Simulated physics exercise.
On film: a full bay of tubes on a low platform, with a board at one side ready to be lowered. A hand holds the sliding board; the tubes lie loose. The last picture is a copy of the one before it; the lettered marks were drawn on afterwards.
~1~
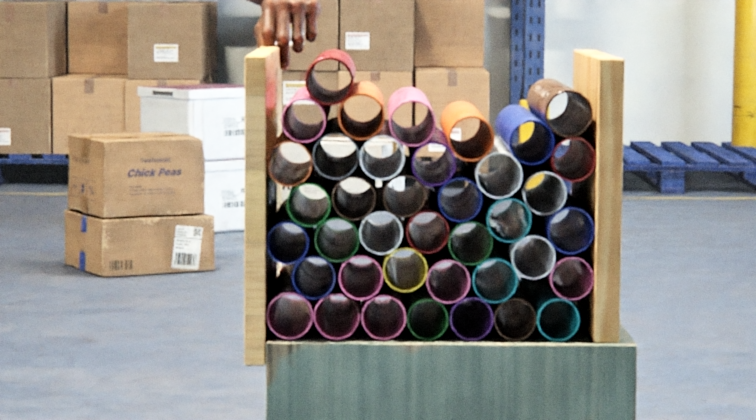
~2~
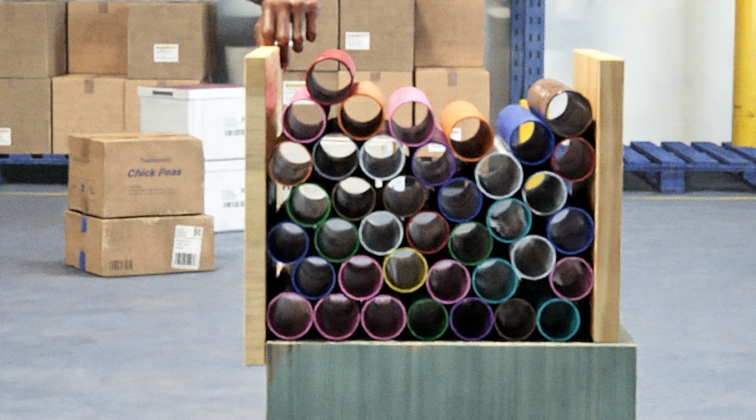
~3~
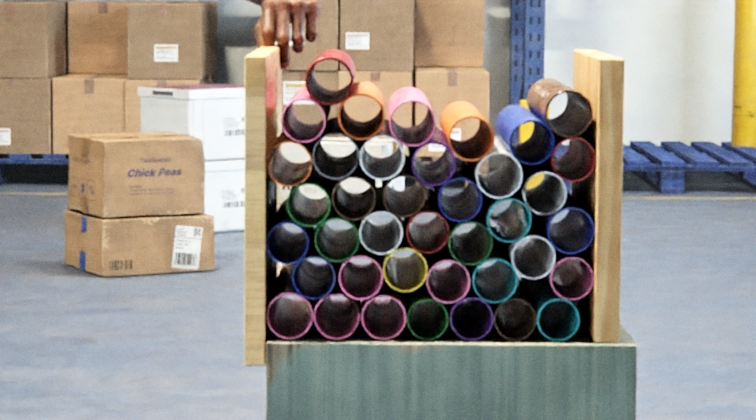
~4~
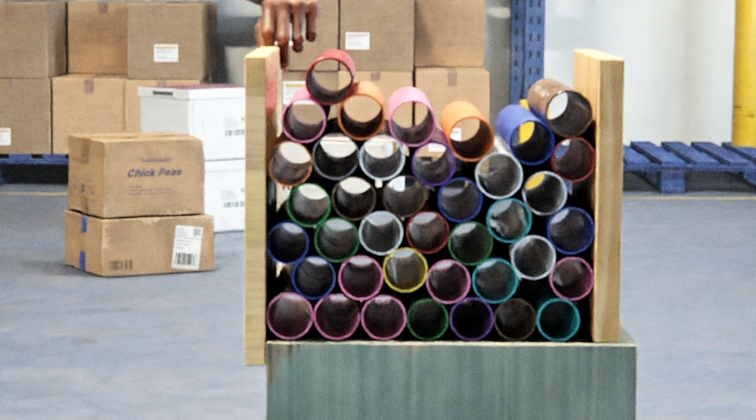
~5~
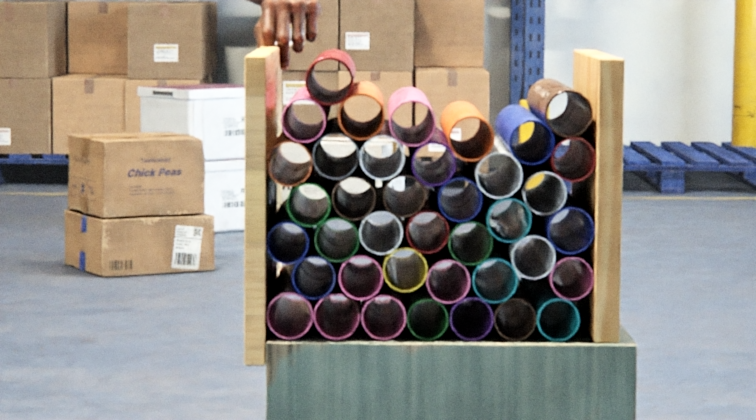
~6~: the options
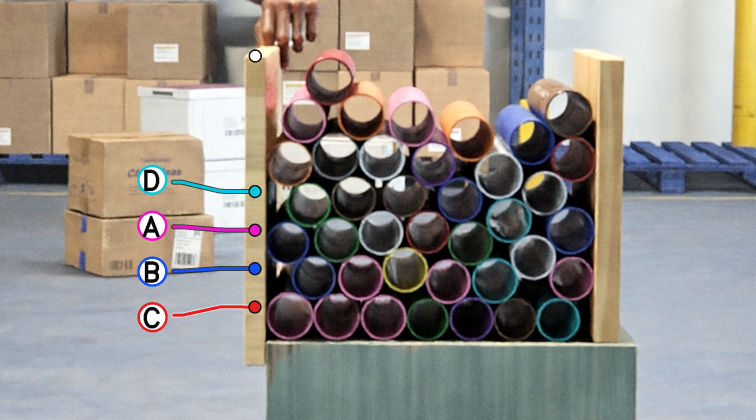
In a warehouse, a hand stays above colourful stacked tubes between boards, and nothing moves.
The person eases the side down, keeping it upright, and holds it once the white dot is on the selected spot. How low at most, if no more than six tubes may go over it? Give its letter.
B is the limit.
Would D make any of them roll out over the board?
At D: Yes.
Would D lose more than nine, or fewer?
Fewer than nine.
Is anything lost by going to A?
Yes, at A.
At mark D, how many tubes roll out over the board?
It comes to one.
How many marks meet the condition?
Three of them.
On the marked copy, A at (255, 230); B at (255, 269); C at (255, 307); D at (255, 192); the white dot at (255, 56).
Taking B. A third of the way, top of the board (266, 147).
Two thirds of the way, top of the board (266, 252).
When it is over, top of the board (266, 267), three out over the board.
As for the rest, A three out over the board; C seven out over the board; D one out over the board.
